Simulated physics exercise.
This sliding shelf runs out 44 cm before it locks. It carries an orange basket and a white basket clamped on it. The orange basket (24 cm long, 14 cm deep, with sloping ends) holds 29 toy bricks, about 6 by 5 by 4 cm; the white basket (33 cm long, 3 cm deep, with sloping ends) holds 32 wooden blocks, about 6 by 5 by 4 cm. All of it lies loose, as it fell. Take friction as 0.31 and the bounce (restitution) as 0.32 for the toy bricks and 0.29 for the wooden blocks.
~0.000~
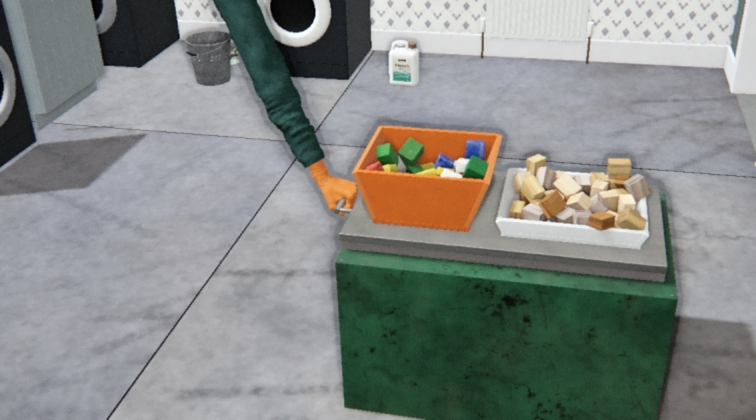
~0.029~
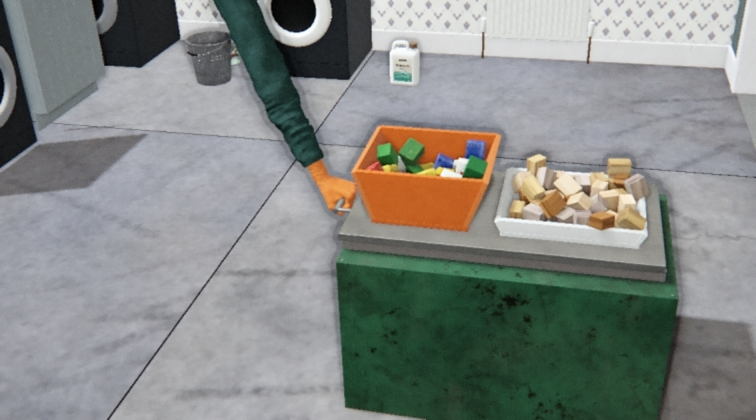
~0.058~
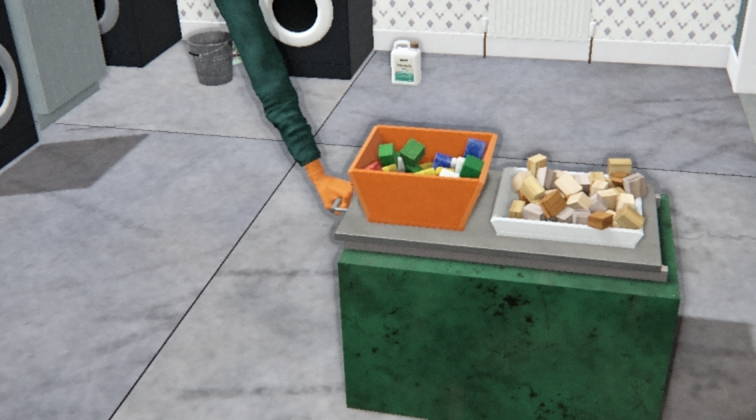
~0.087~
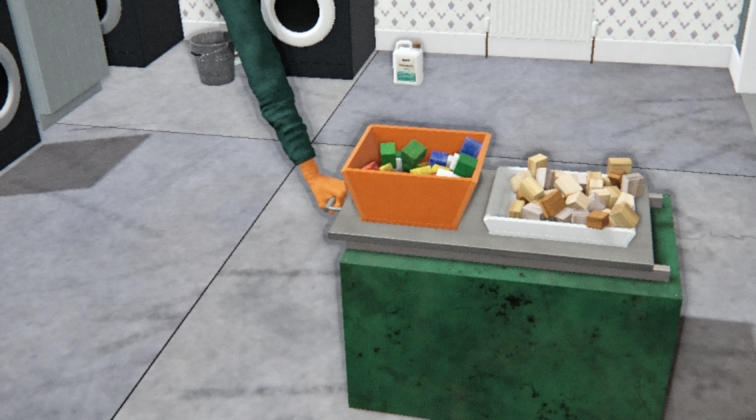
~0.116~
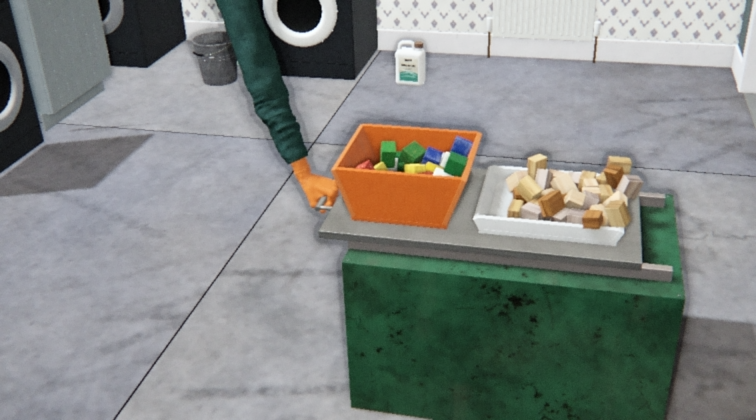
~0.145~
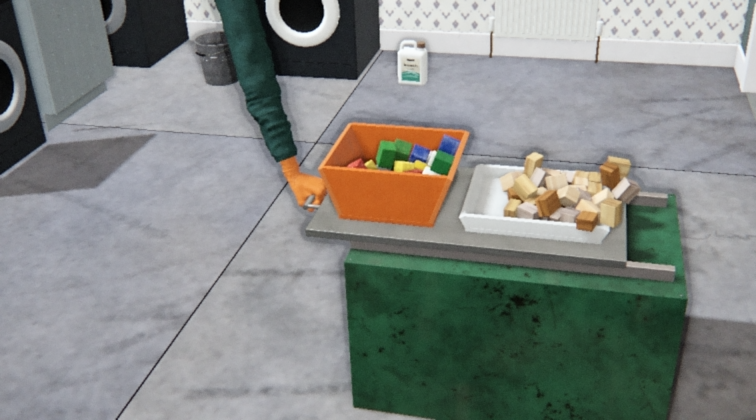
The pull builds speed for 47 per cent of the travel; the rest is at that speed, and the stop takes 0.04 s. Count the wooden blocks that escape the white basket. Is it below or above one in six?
The white basket loses more than a sixth of its wooden blocks.
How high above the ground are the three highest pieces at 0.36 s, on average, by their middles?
About 74 cm.
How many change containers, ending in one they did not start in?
Roughly 4.
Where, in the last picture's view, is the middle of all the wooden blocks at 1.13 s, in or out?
At about (404, 184).
After 0.28 s, end of travel.
After 0.36 s, orange basket 29 in, 0 out and white basket 26 in, 6 out.
After 0.48 s, orange basket 29 in, 0 out and white basket 22 in, 10 out.
After 0.70 s, orange basket 28 in, 1 out and white basket 20 in, 12 out.
Outcome (at 1.13 s), orange basket 28 in, 1 out and white basket 20 in, 12 out. Asked share, 12 of 32, 38 per cent.
